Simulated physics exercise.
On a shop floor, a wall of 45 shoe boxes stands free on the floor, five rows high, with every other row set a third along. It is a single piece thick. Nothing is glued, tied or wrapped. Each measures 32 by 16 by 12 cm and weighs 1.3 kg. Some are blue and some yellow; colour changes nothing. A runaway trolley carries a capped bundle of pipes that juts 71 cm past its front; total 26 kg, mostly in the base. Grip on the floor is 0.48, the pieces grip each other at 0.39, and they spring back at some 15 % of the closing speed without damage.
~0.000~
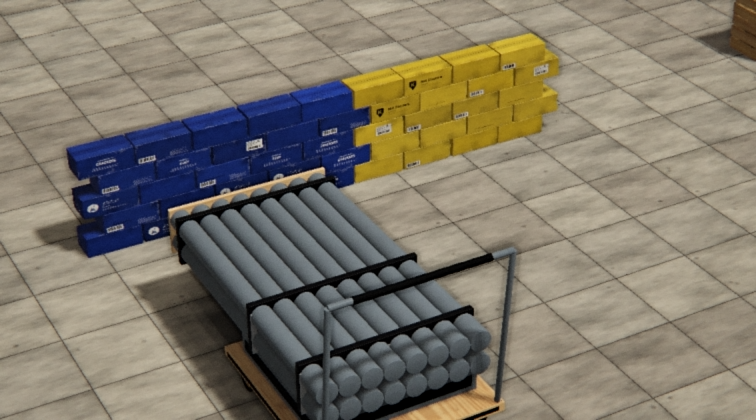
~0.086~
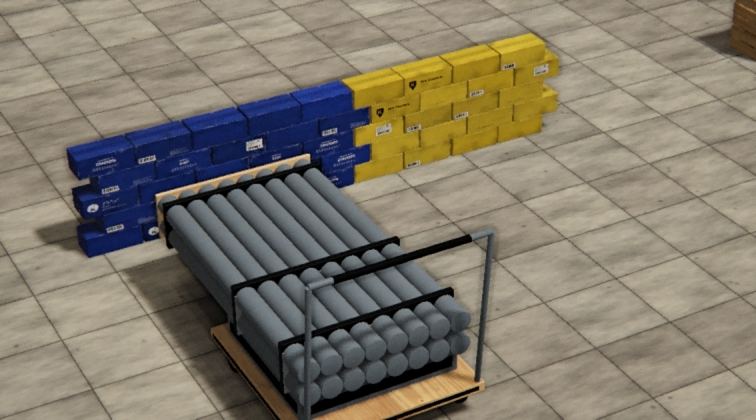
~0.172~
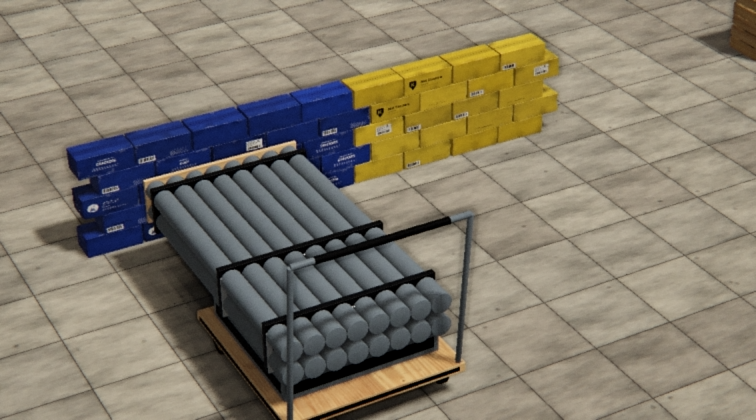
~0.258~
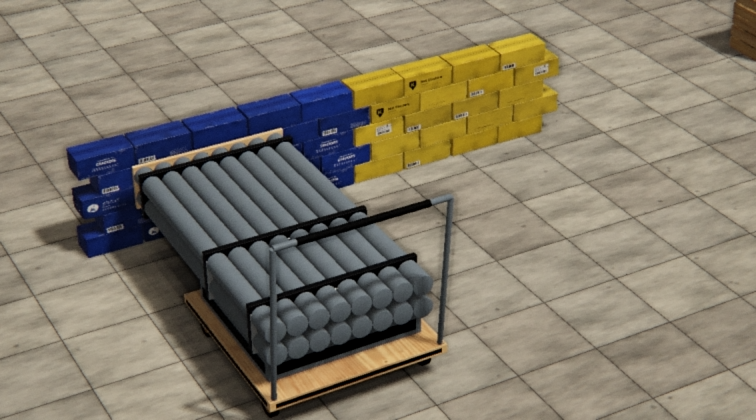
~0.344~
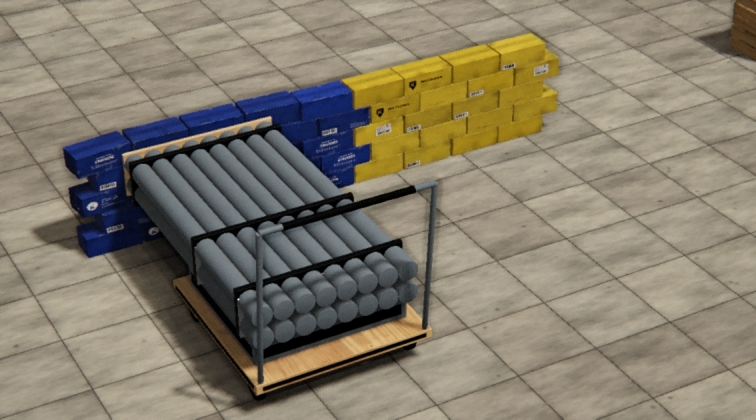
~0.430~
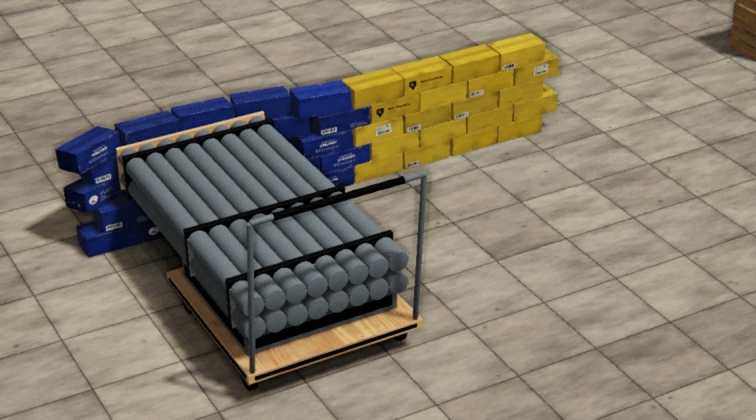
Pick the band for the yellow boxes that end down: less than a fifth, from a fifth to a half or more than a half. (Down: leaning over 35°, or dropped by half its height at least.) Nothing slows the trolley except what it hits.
It comes to fewer than one in five.
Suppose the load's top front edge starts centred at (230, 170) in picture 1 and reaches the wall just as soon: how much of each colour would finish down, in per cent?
Then blue 70, yellow 0 per cent.
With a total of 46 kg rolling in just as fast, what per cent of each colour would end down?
Then blue 60, yellow 0 per cent.
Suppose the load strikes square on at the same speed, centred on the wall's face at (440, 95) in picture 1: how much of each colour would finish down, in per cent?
In that case blue 10, yellow 60 per cent.
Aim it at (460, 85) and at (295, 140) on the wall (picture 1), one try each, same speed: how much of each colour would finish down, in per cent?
Blue 10 then 50, yellow 80 then 20 per cent.
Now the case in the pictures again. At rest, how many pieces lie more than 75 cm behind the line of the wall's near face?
Some 6 pieces.
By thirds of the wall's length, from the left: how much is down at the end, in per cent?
Left 70, middle 30, right 0 per cent.
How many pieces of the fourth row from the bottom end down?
The count is 4.
Around 0.58 s, load 27 cm past the wall's line, still rolling; none of the 20 yellow boxes down (10 of 45 in all colours); top yellow box unmoved; top blue box tipped 29°, 11 cm lower.
Around 0.92 s, load 57 cm past the wall's line, still rolling; none of the 20 yellow boxes down (14 of 45 in all colours); top yellow box unmoved; top blue box on its side.
Finally (2.1 s), load 88 cm past the wall's line, stopped; none of the 20 yellow boxes down (14 of 45 in all colours); top yellow box unmoved; top blue box on its side. That is 0 per cent. Seen by the last camera, middles, top yellow box near (516, 52), top blue box near (161, 126).
